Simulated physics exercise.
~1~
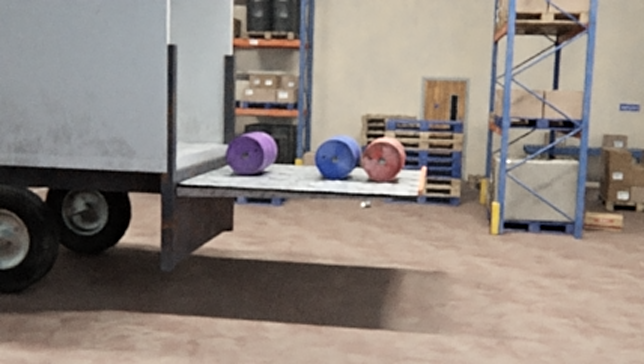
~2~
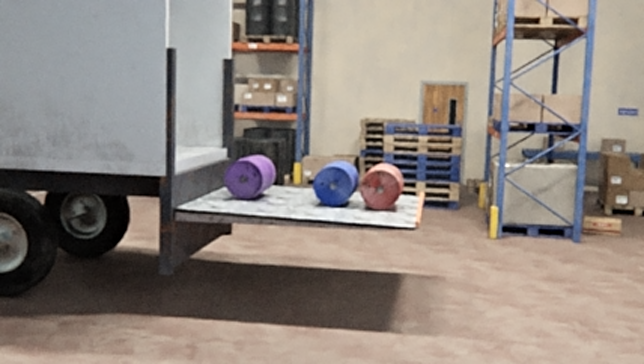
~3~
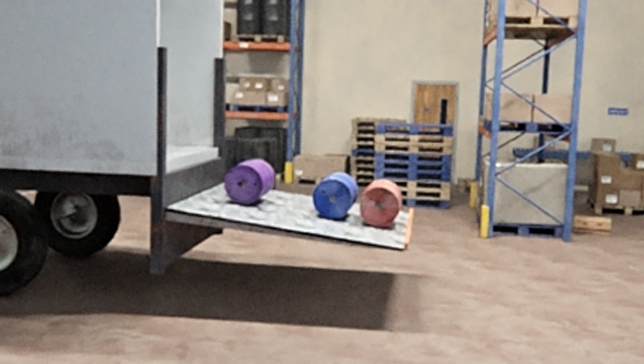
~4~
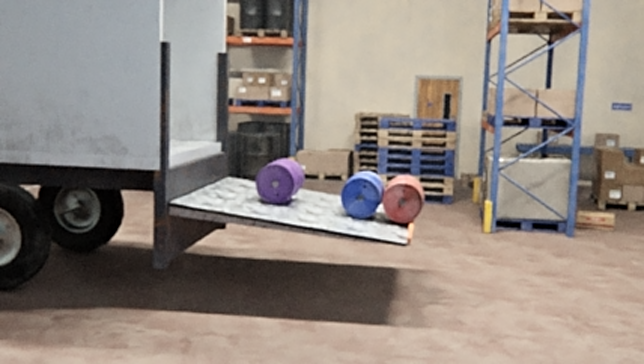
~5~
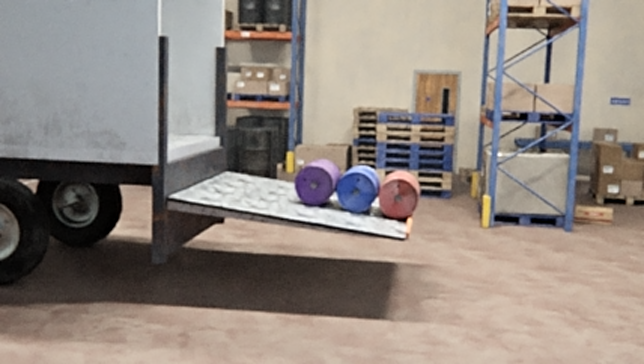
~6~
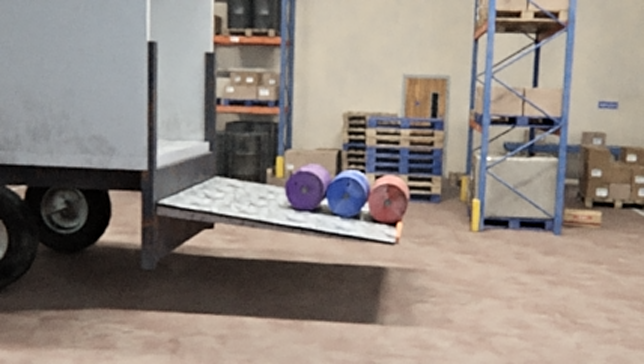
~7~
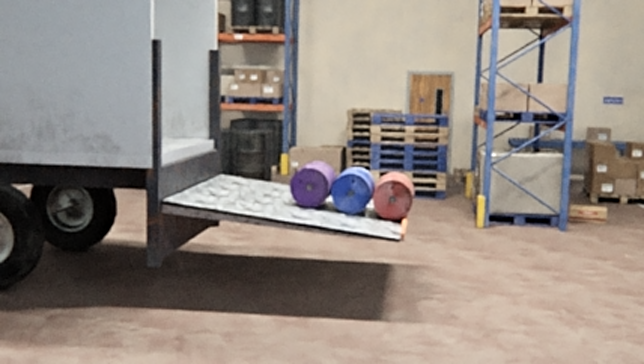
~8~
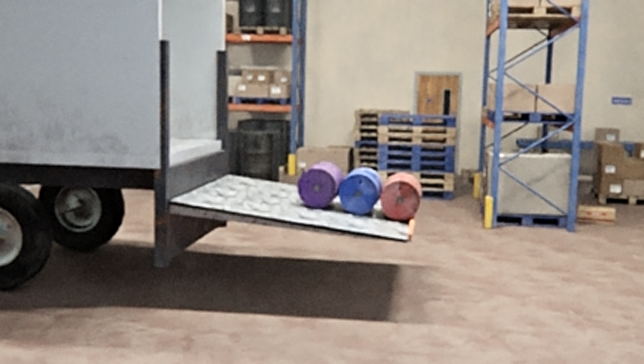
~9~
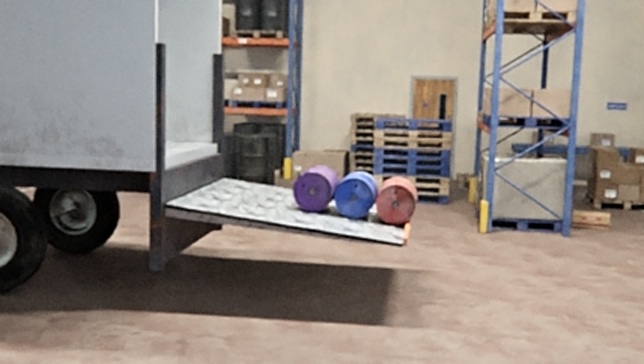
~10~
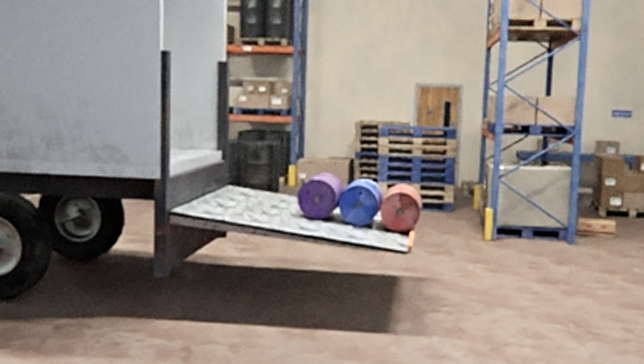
In this clip, purple, blue and red kegs lie on a lift platform behind a van body as it drops slightly and tilts nose-down. They roll right towards the edge, the blue and red ones settling before the purple one joins them, and all three rest together on the platform.
